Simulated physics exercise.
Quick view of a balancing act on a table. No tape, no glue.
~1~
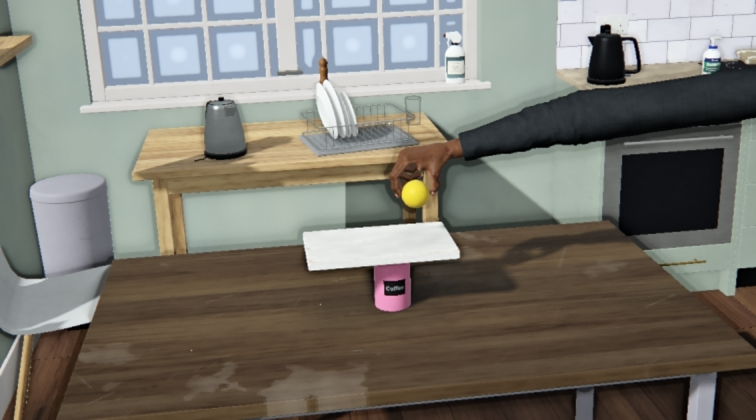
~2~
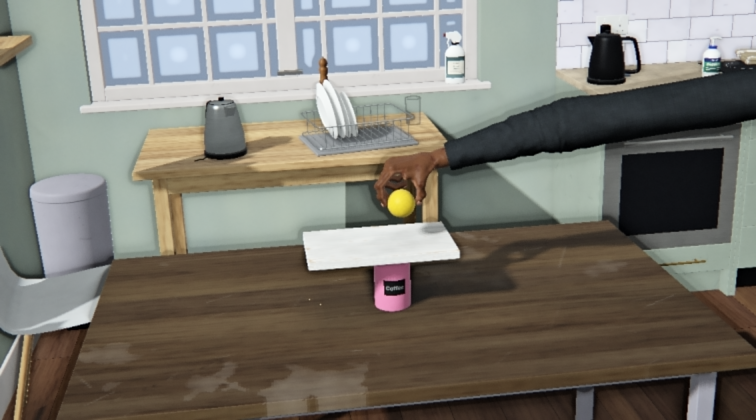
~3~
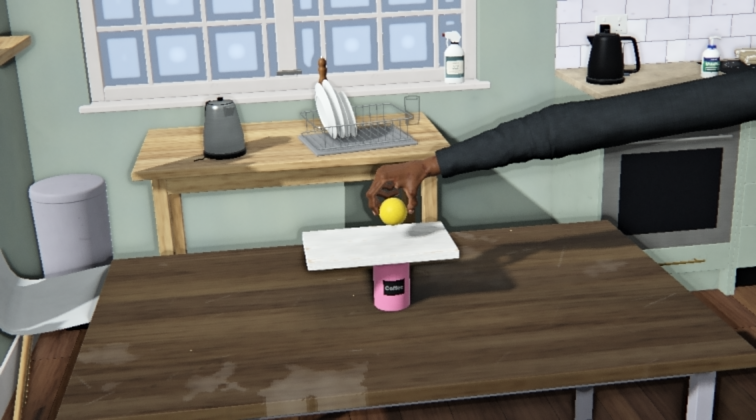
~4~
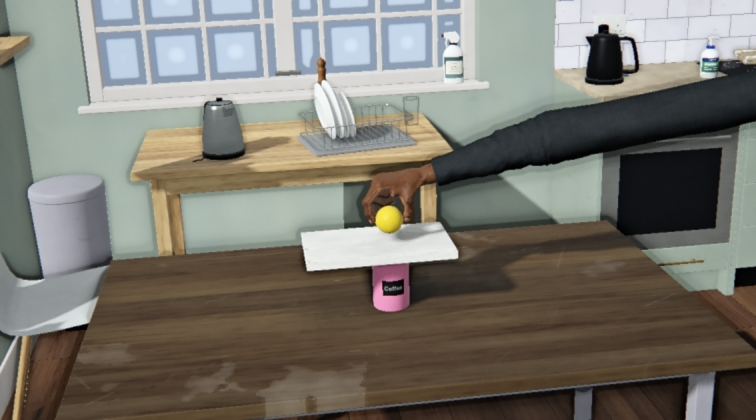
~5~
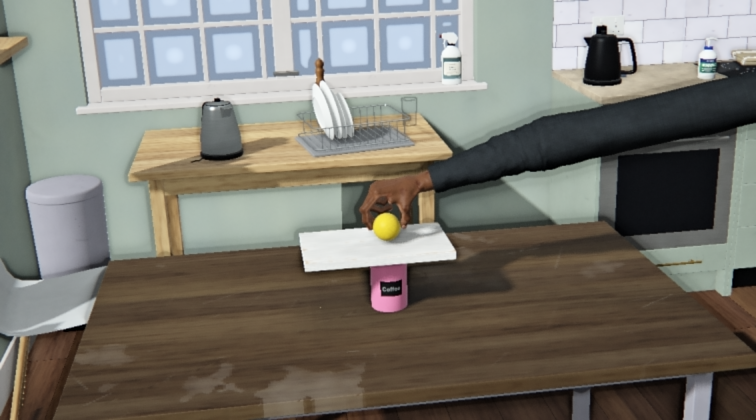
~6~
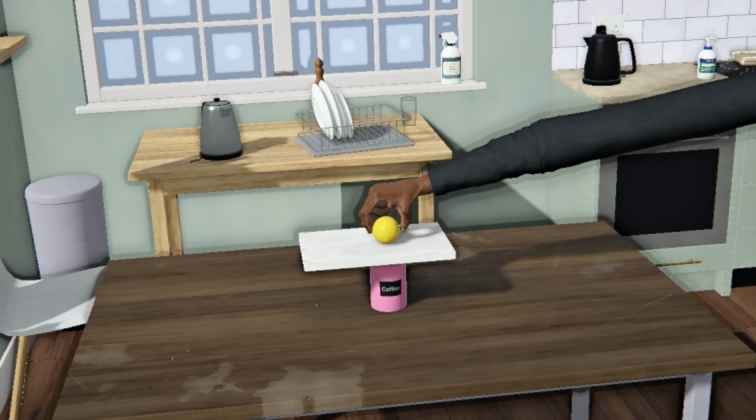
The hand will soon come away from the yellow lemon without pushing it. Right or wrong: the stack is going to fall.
Wrong, it stays up.
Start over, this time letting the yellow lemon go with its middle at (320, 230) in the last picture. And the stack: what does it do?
What happens next is that it goes down.
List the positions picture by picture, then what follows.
Coming down; yellow lemon (416, 194); white board (379, 245), in the first frame.
Coming down; yellow lemon (401, 203); white board (379, 245), in the second frame.
Coming down; yellow lemon (393, 212); white board (378, 245), in the third frame.
Coming down; yellow lemon (389, 220); white board (377, 245), in the fourth frame.
Coming down; yellow lemon (386, 227); white board (375, 246), in the fifth frame.
Set down, still held; yellow lemon (386, 231); white board (375, 246), in the sixth frame.
Then, 0.20 s later than the last frame, all is still.
Then, 0.40 s later than the last frame, yellow lemon resting near (386, 231).
When it is over, all 3 as before. End places, in pixels of the last picture, yellow lemon near (386, 231). The stack holds.
